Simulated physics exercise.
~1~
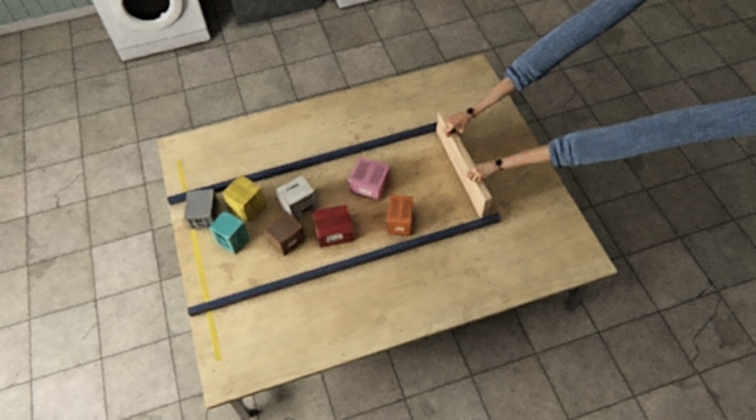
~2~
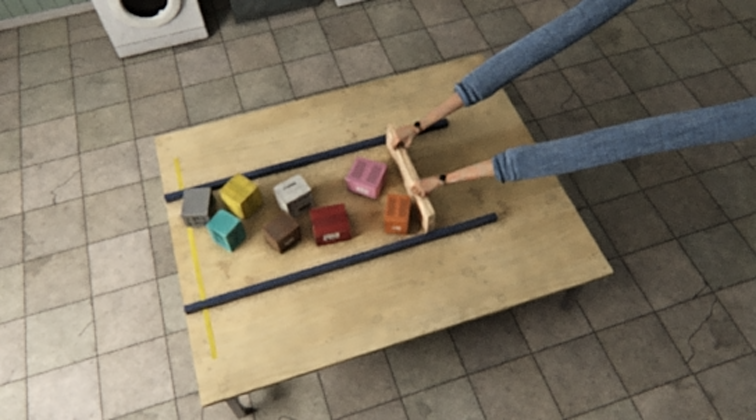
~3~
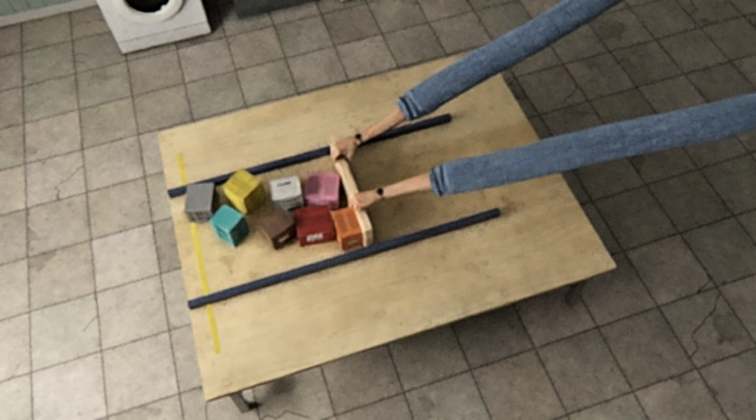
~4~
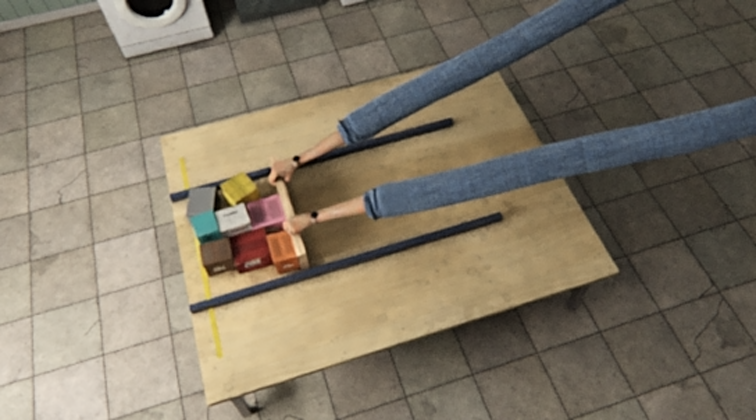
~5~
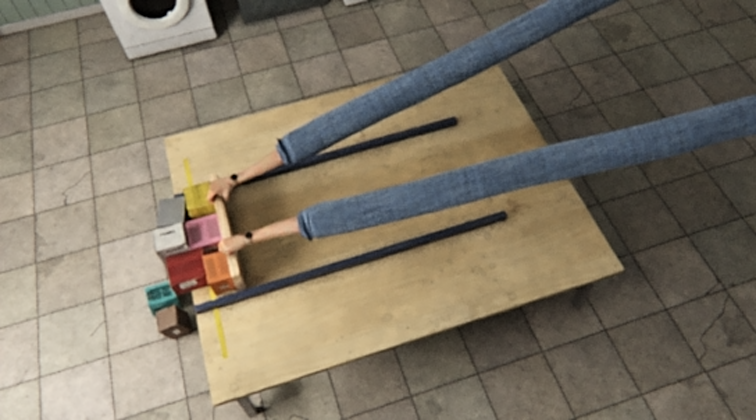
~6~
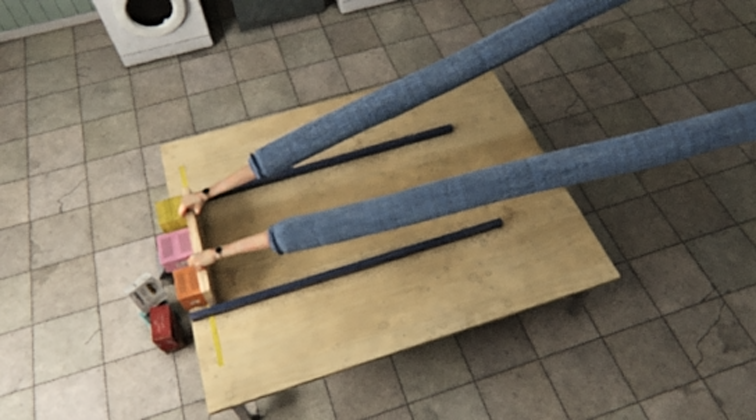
Two hands push a plank left across a table, sending several colored boxes over the edge.
